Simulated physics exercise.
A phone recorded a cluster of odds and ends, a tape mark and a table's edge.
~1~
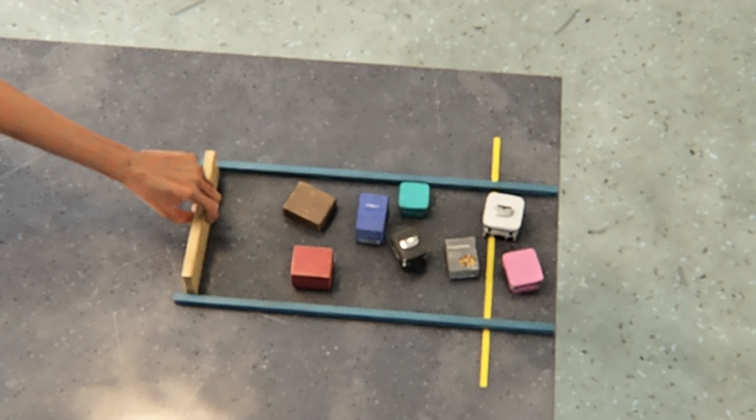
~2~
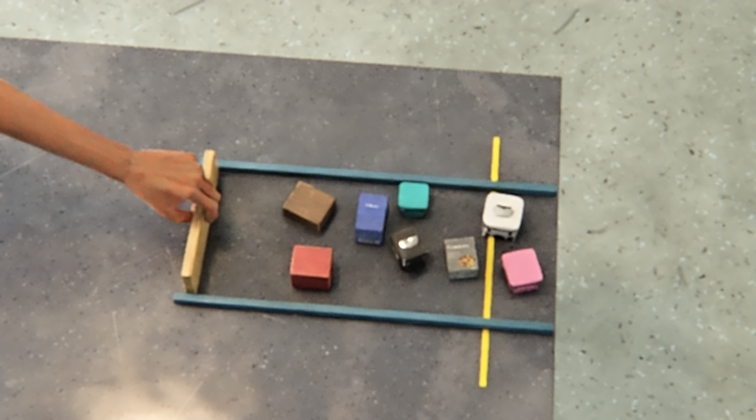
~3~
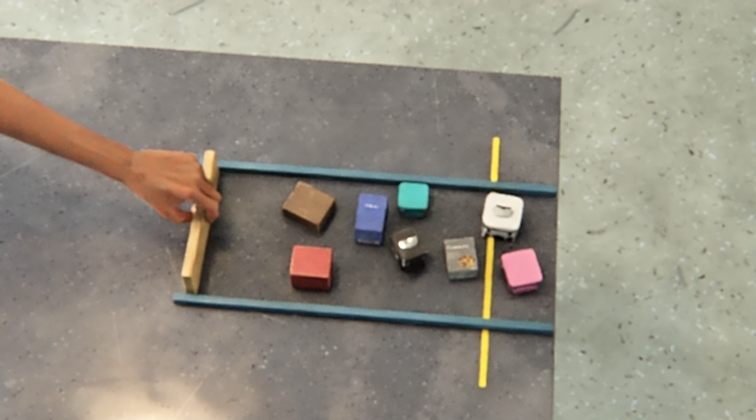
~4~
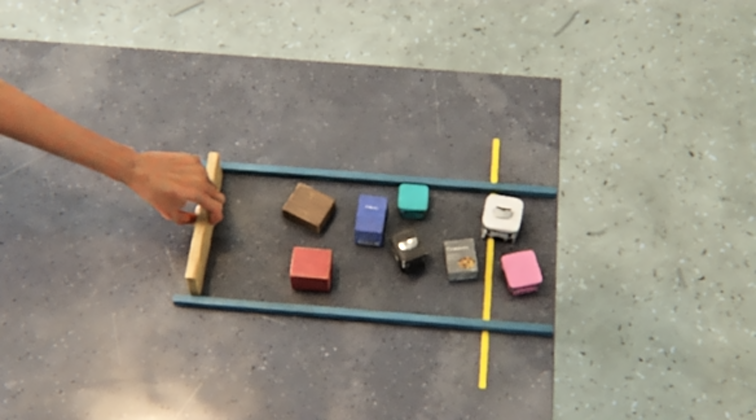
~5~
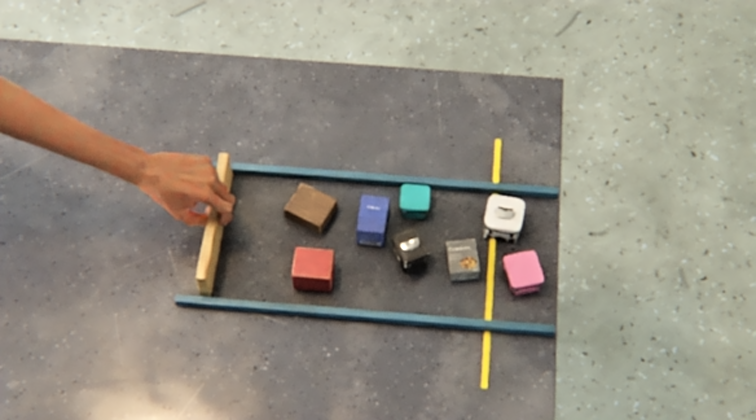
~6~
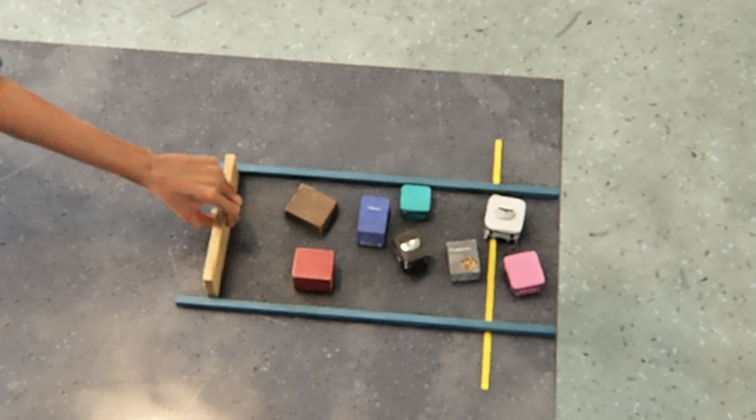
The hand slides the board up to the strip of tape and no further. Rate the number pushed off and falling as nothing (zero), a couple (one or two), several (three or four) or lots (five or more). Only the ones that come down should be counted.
It is several.
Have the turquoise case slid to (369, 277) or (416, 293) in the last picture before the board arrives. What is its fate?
Placed there, the turquoise case keeps its spot, and in the other spot it keeps its spot.
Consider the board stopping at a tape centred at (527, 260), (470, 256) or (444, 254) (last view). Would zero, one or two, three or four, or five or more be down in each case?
In order: More than four, one to two, none at all.
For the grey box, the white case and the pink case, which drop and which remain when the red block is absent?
The grey box keeps its place, the white case ends up down and the pink case ends up down.
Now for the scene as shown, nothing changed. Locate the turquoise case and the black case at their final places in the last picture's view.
Result: One at about (551, 216), the other at about (544, 271).
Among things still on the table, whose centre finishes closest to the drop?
Nearest at the end: The turquoise case.
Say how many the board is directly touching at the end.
3 in contact.
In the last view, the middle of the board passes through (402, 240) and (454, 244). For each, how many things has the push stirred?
I make it 6 at the first spot and 8 at the other.
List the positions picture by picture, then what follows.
In the first frame, pink case (522, 272); white case (503, 217); grey box (461, 258); board (201, 222); tape (491, 255).
In the second frame, white case (502, 217); black case (409, 249).
In the third frame, grey box (461, 258); turquoise case (413, 201).
In the fourth frame, pink case (521, 274); brown block (309, 208).
In the fifth frame, white case (504, 219); red block (314, 270).
In the sixth frame, pink case (523, 275); white case (504, 220); grey box (463, 261); board (222, 226); tape (492, 257).
Early on, none off yet; pink case at rest near (523, 275); white case at rest near (504, 220); grey box at rest near (463, 261).
A while later, none off yet; pink case travelled about its own width near (564, 277); white case travelled about its own width near (542, 222); grey box travelled well along near (528, 258).
Finally, the number that fall off is three or four; lost, grey box, white case and pink case.
